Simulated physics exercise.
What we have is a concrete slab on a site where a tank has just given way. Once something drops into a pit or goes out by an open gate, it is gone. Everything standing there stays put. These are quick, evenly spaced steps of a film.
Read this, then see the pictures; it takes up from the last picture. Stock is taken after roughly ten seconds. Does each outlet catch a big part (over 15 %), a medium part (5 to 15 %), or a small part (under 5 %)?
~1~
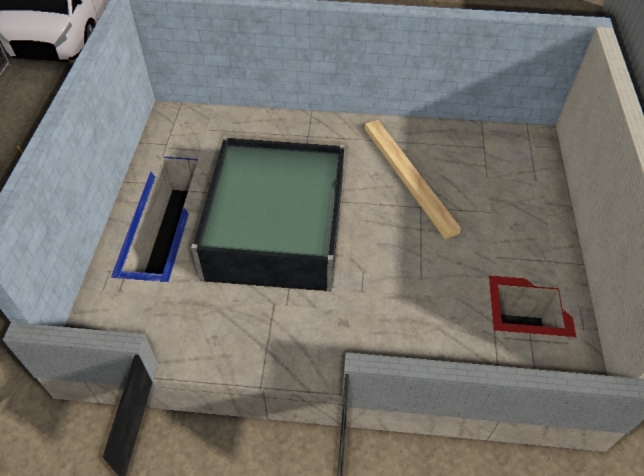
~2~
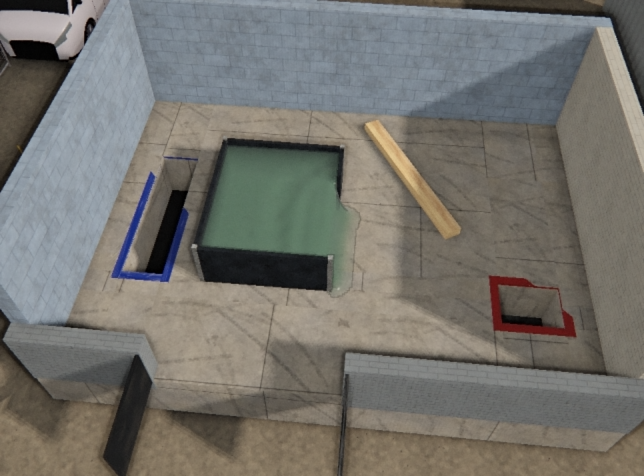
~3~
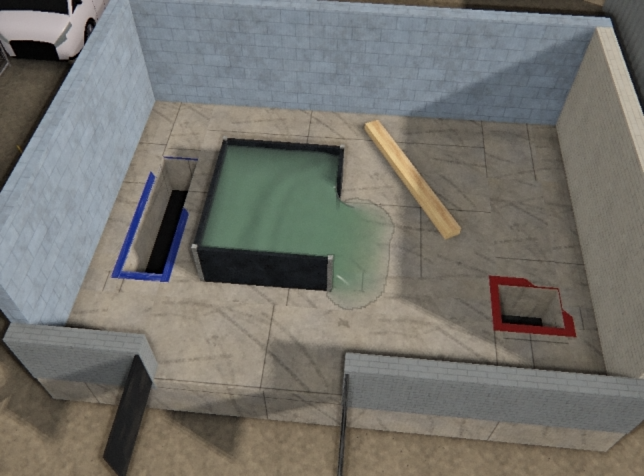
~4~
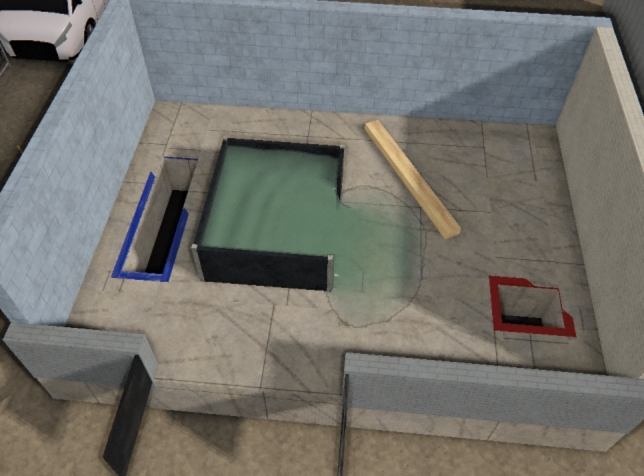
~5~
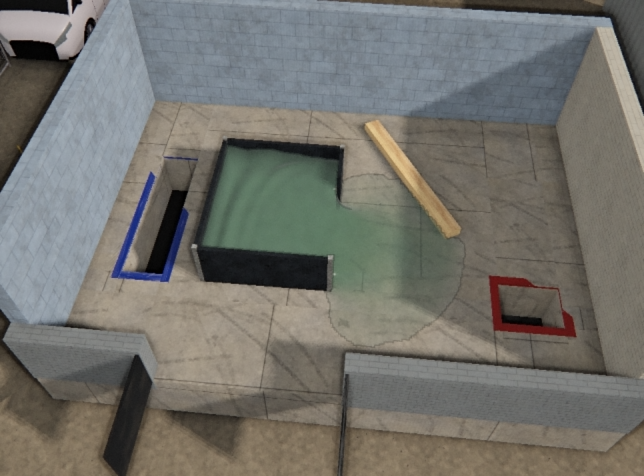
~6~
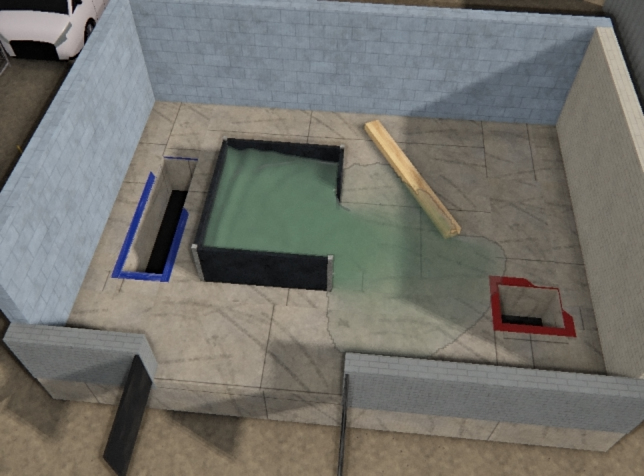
Parts caught - gate: A small part; blue pit: A small part; red pit: A big part.
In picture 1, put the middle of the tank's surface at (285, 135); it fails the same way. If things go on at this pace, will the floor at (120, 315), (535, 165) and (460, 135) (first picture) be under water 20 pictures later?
Going through the three spots, I'd say high and dry, swamped, swamped.
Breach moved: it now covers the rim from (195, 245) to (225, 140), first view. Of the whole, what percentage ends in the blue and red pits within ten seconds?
Blue 90 %, red 0 %.
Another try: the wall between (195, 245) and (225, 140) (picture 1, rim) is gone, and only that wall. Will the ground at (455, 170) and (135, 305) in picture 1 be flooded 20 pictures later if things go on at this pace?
Taking them in order, I'd say not reached and then swamped.
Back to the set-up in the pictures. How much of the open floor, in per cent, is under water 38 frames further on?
Close to 70 in a hundred, I think.
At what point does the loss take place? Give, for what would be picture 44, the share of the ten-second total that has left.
Around 75 per cent.
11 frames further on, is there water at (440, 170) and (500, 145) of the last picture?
In turn, the two spots are soaked and high and dry.
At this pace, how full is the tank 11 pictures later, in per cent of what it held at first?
I'd put it close to 42 in a hundred.
A moment on, water covers 30 % of the floor; the gate 0 %, the blue pit 0 %, the red pit 4 %.
Next, water covers 45 % of the floor; the gate 0 %, the blue pit 0 %, the red pit 10 %.
Then, water covers 50 % of the floor; the gate 0 %, the blue pit 0 %, the red pit 23 %.
Later, water covers 70 % of the floor; the gate 0 %, the blue pit 0 %, the red pit 39 %.
In the end, water covers 90 % of the floor; the gate 2 %, the blue pit 3 %, the red pit 48 %.
